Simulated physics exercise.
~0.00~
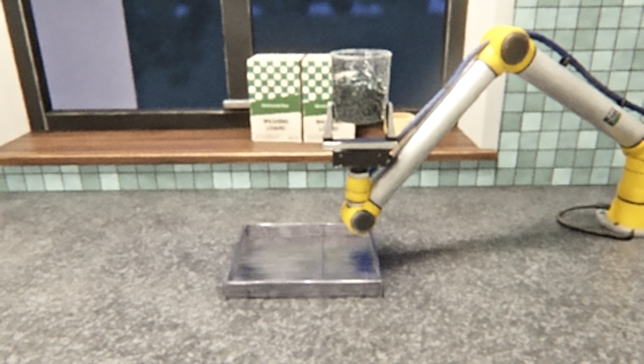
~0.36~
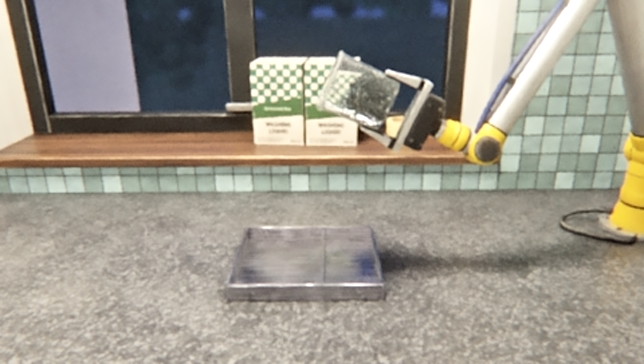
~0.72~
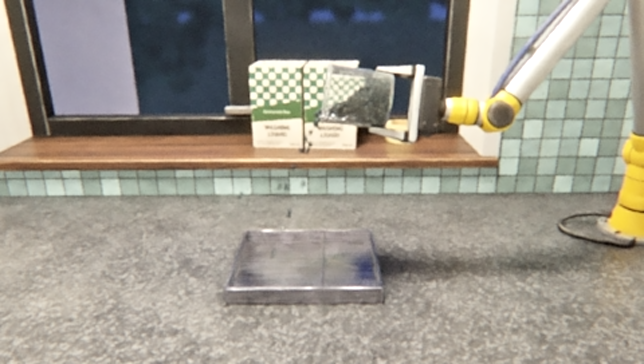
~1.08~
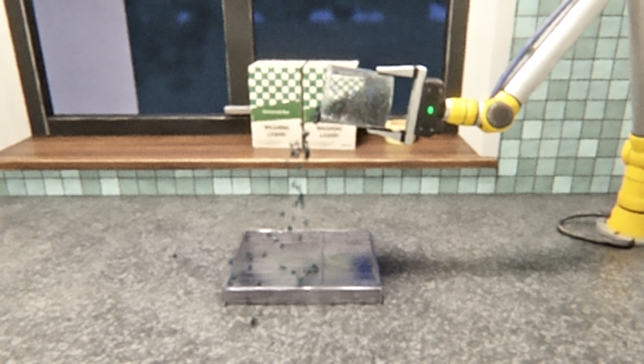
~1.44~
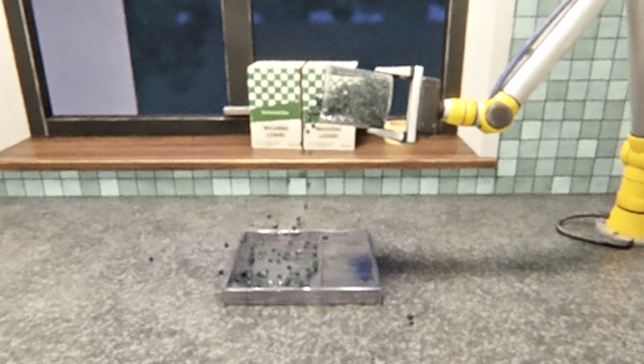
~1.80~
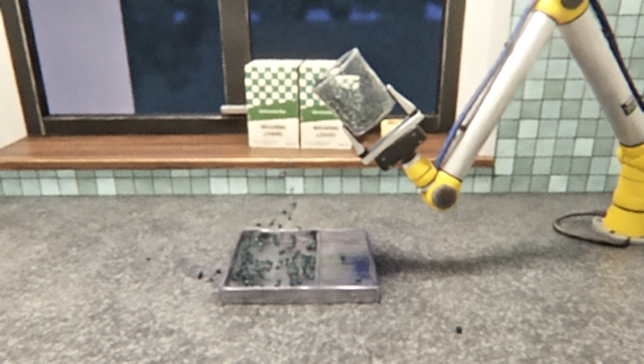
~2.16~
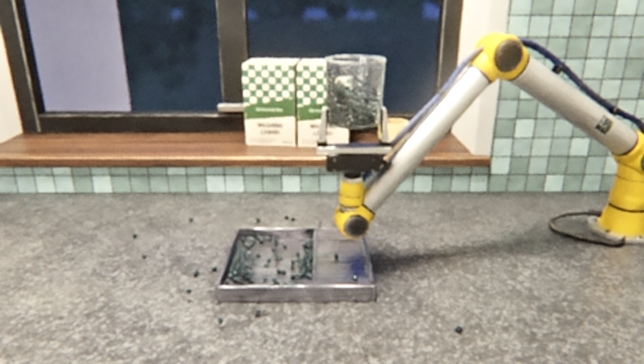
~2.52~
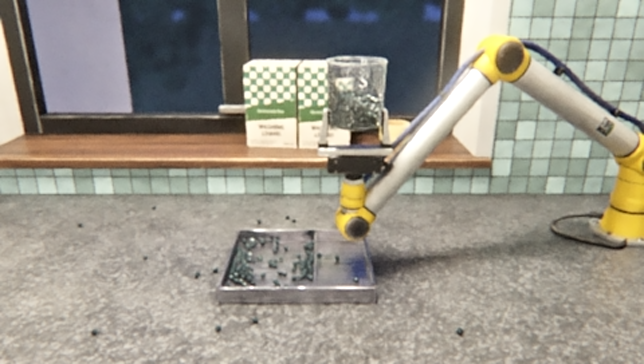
A grey speckled countertop stands before a dark window with a wooden sill and green tiles, seen from the front by a slightly swaying camera. A silver and yellow robot arm on the right holds a clear beaker of dark beads above a shallow, clear divided tray, with two green-and-white cartons behind. The arm swings the beaker over onto its side, and beads trickle down into the tray's left part, some bouncing onto the counter. It then tilts the beaker back upright, still holding many beads, while others lie in the left part and a few lie scattered around.
